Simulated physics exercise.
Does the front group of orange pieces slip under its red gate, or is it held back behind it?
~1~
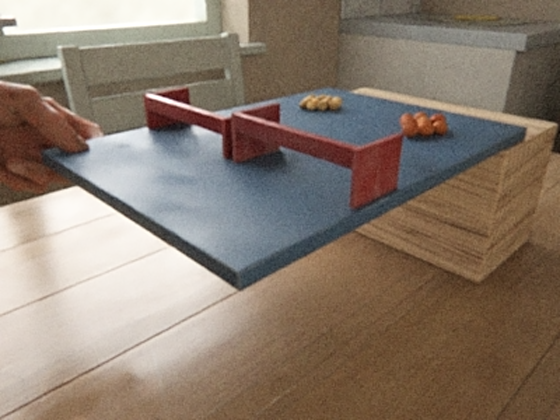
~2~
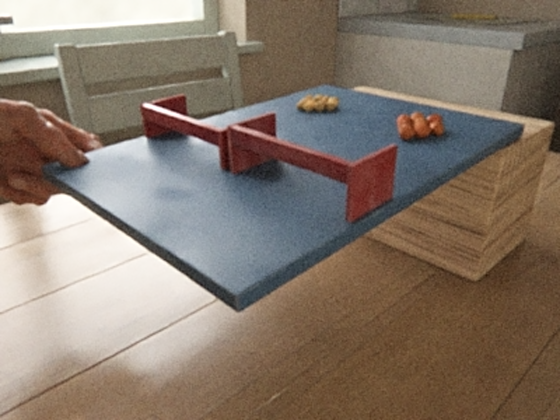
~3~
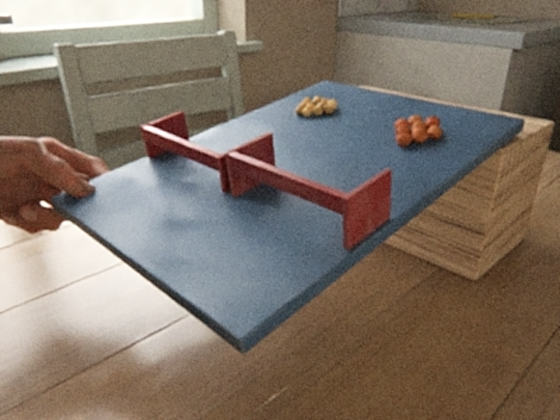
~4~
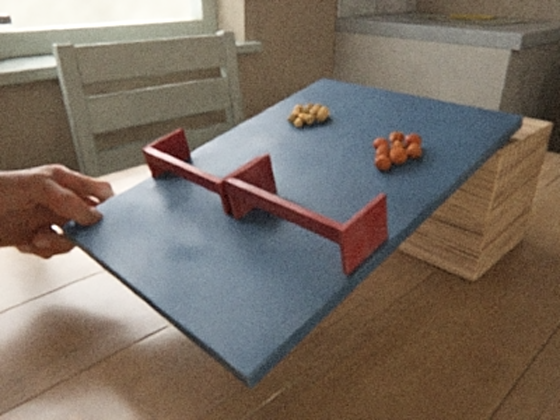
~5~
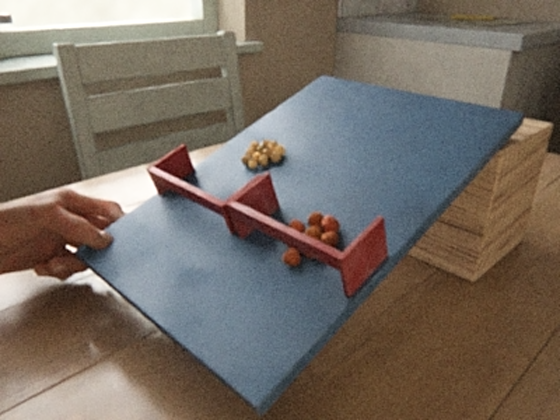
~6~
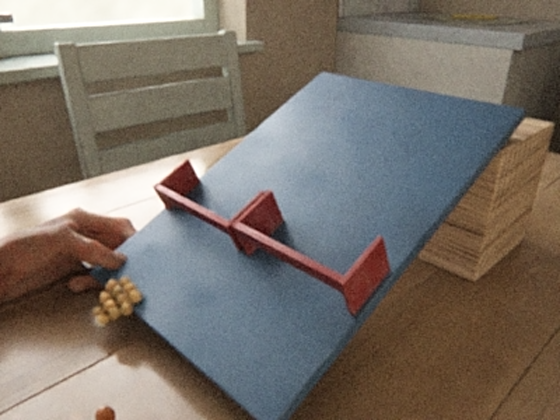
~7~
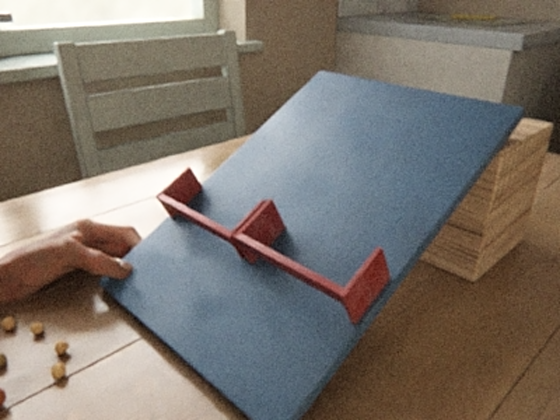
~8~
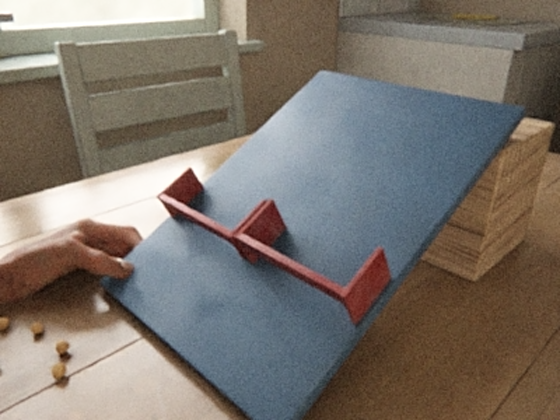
The orange pieces slip under their red gate, and the yellow group at the back slips under its gate too.
